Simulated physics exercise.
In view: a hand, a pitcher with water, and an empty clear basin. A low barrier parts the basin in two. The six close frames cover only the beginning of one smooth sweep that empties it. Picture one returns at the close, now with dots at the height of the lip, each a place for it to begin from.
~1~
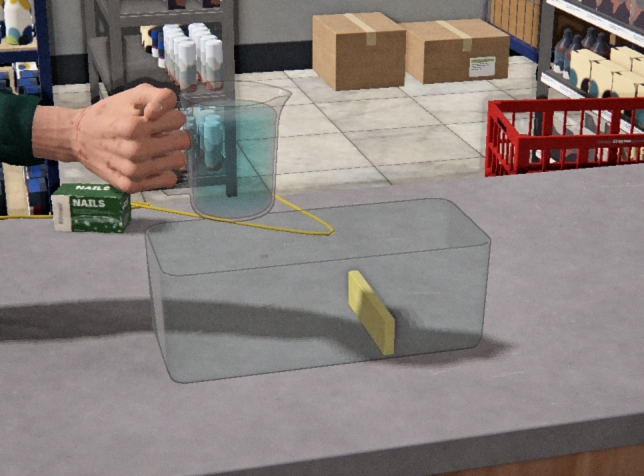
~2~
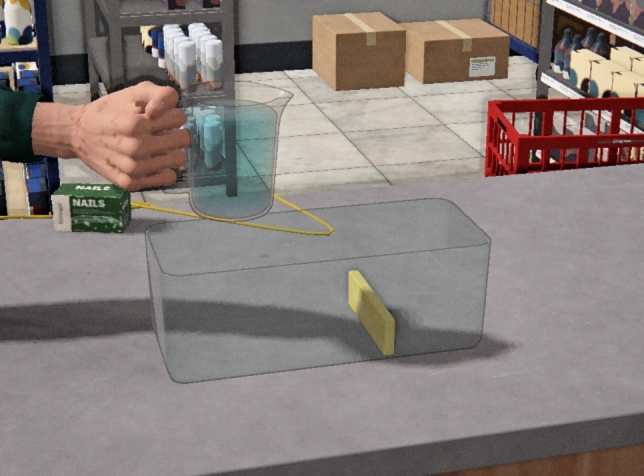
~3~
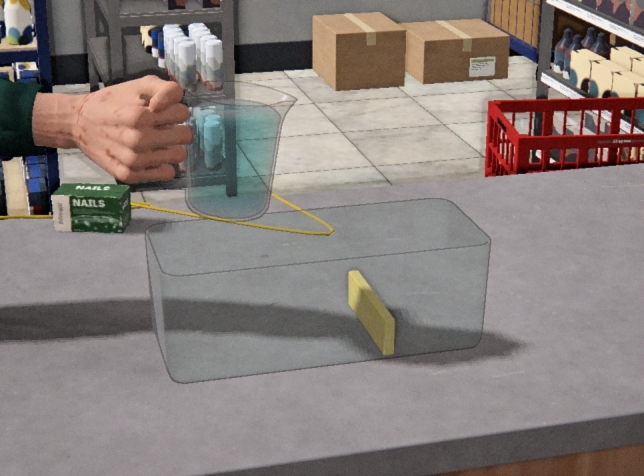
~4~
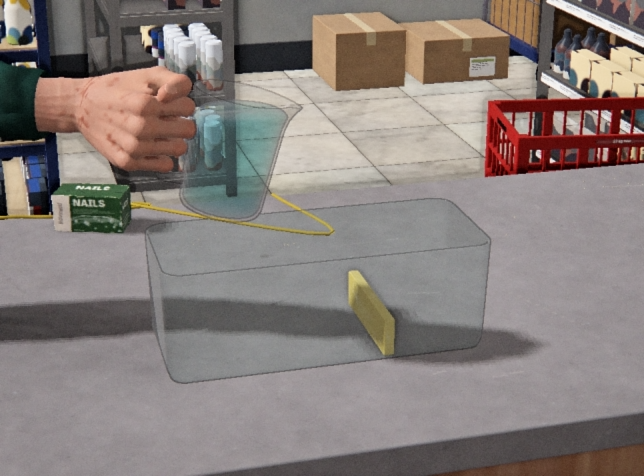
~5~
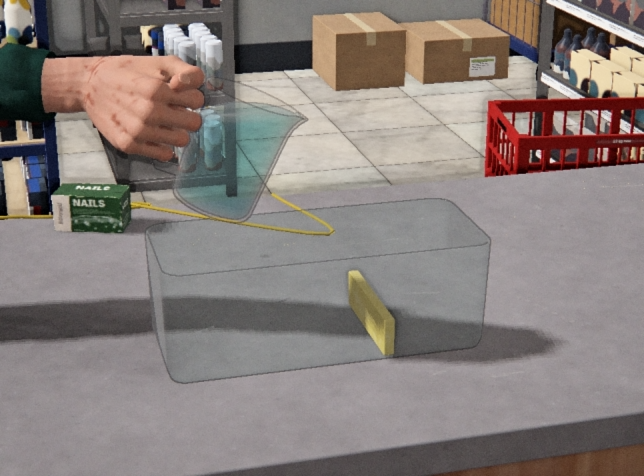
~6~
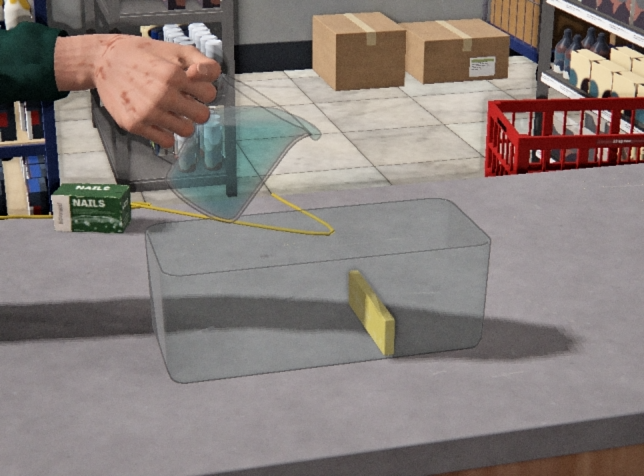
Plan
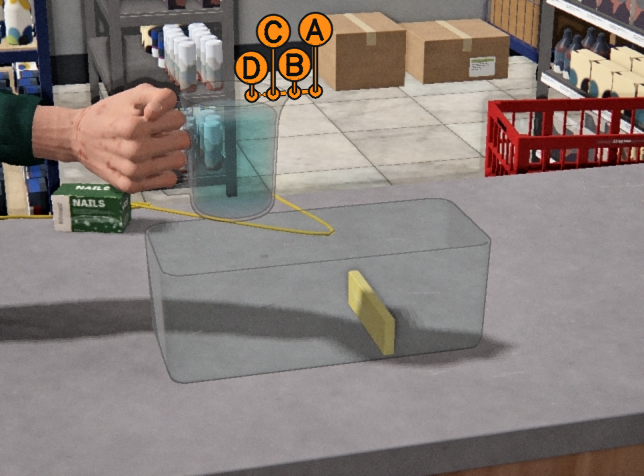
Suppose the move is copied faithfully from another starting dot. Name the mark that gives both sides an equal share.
Choose A.
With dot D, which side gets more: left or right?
More ends on the left.
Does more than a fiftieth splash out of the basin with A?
No.
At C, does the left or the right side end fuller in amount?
The left one.
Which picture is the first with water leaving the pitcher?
Picture 6.
On the marked copy, A at (315, 91); B at (294, 92); C at (273, 93); D at (251, 95).
Choosing A, about 47 % ends left of the wall and 52 % right of it.
Choosing B, about 80 % ends left of the wall and 19 % right of it.
Choosing C, about 94 % ends left of the wall and 5 % right of it.
Choosing D, about 93 % ends left of the wall and 6 % right of it.
